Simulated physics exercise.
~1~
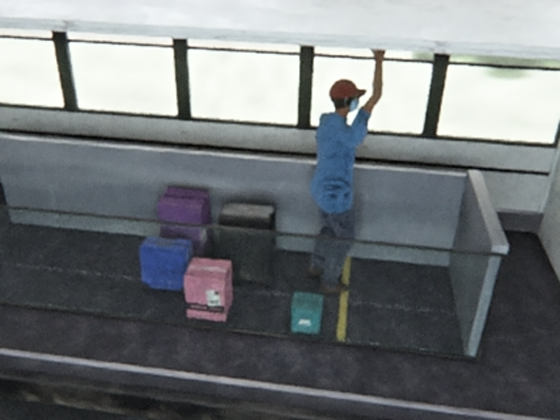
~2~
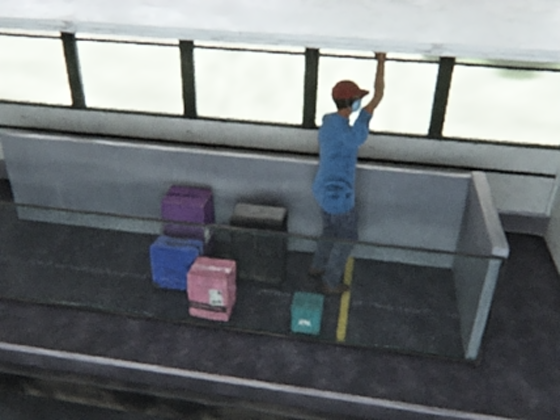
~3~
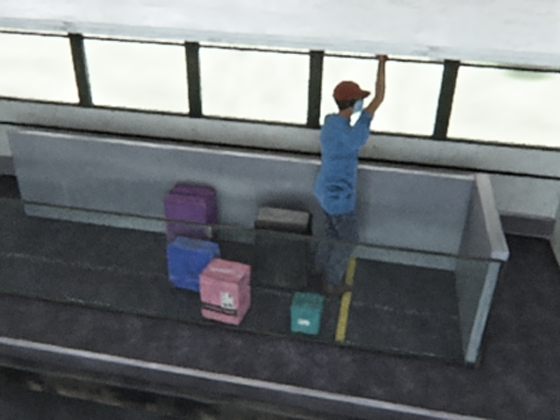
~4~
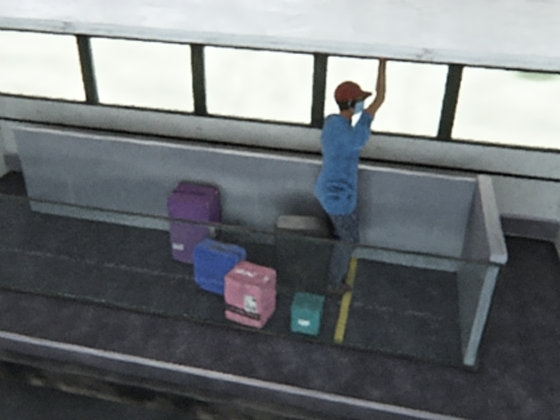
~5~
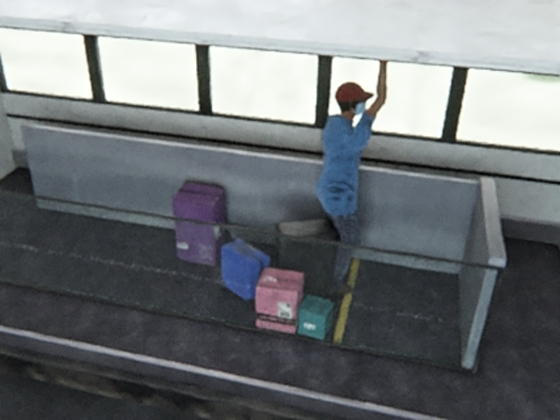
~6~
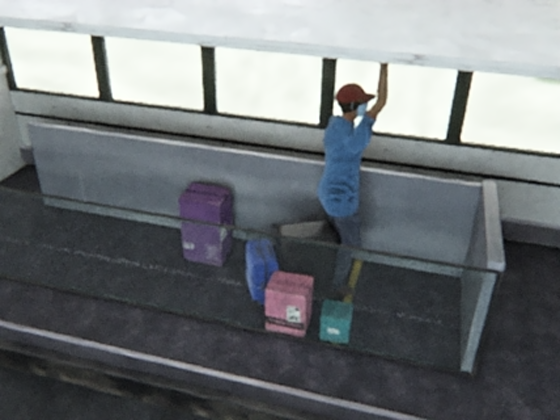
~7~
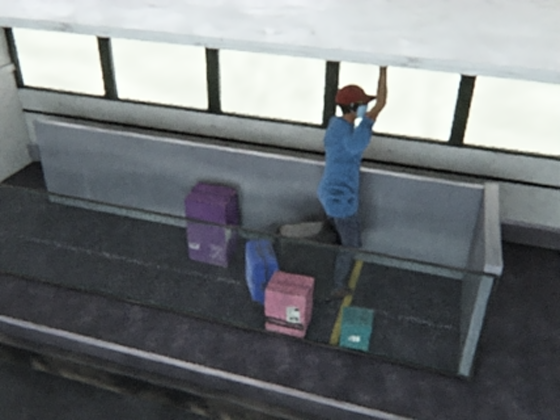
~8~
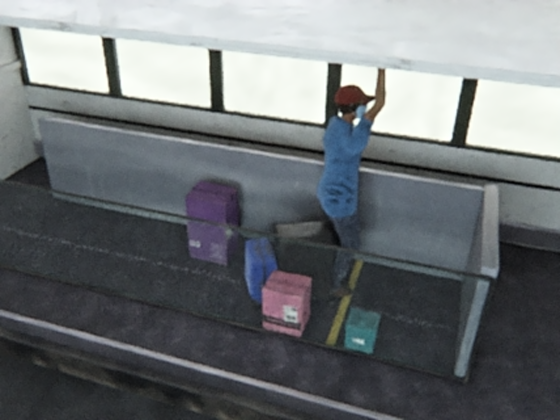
Man in red cap gripping overhead rail as wheeled cases and pink pack slide right, teal tub crossing yellow line.
